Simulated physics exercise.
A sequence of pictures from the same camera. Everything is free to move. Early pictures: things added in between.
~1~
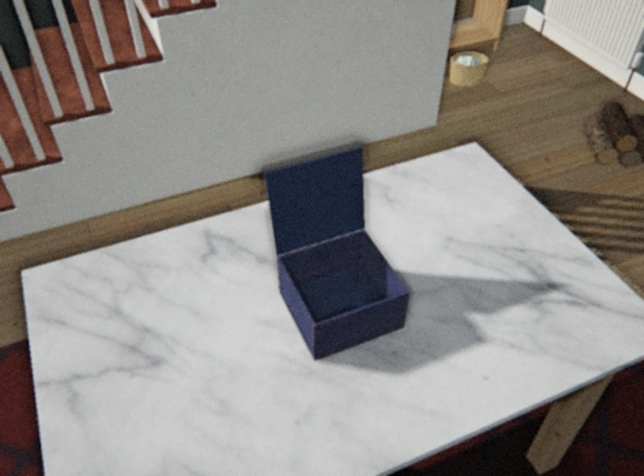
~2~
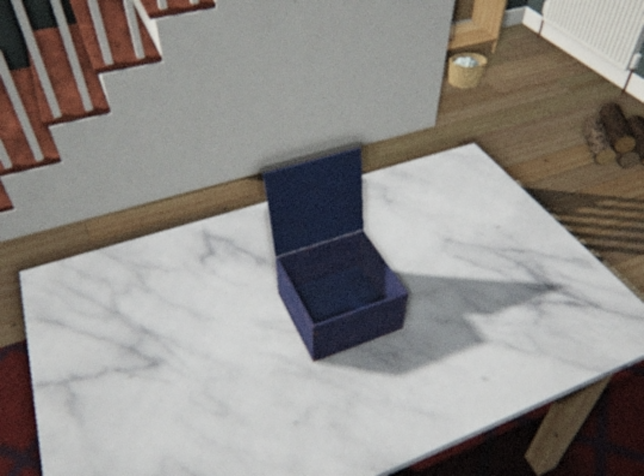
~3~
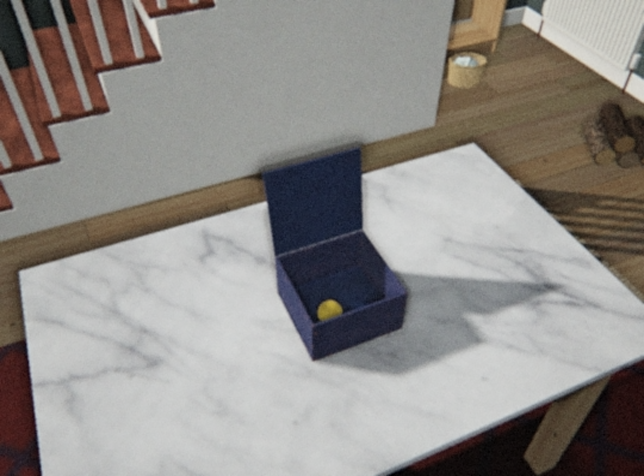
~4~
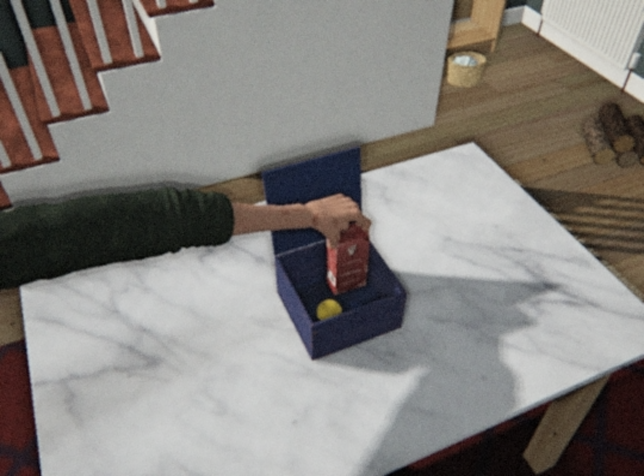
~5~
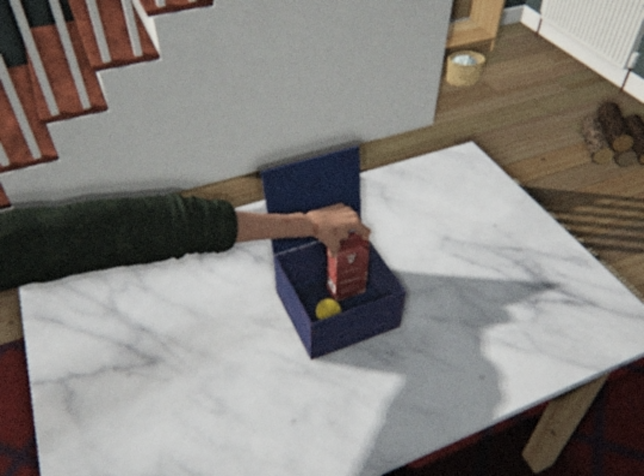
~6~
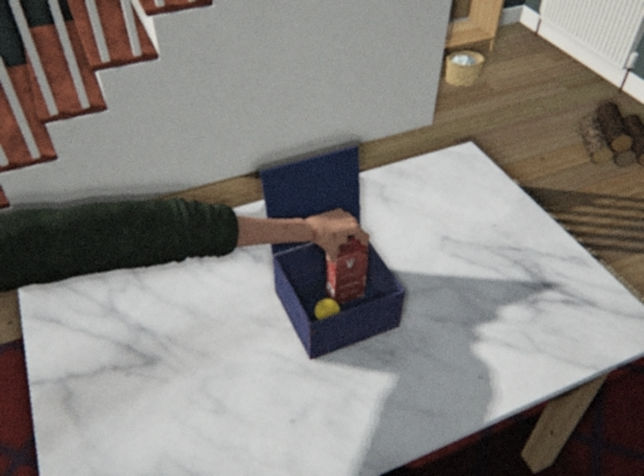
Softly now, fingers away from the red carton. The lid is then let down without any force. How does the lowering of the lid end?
The lid stays above the rim.
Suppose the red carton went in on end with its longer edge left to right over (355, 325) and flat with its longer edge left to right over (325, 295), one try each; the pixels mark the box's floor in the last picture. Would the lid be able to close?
The first attempt leaves the lid partly open, while the second leaves it fully closed.
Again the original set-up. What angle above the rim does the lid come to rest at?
Measured angle - around 40°.
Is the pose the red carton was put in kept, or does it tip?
Looking at the last picture, it is left as set.
Then, 1.10 s after the last picture, lid starting down.
Then, 1.50 s after the last picture, lid 66° above the rim.
Then, 1.80 s after the last picture, lid 43° above the rim.
At rest, lid 39° above the rim; both in place. Seen from the same camera at the end, red carton near (346, 271).
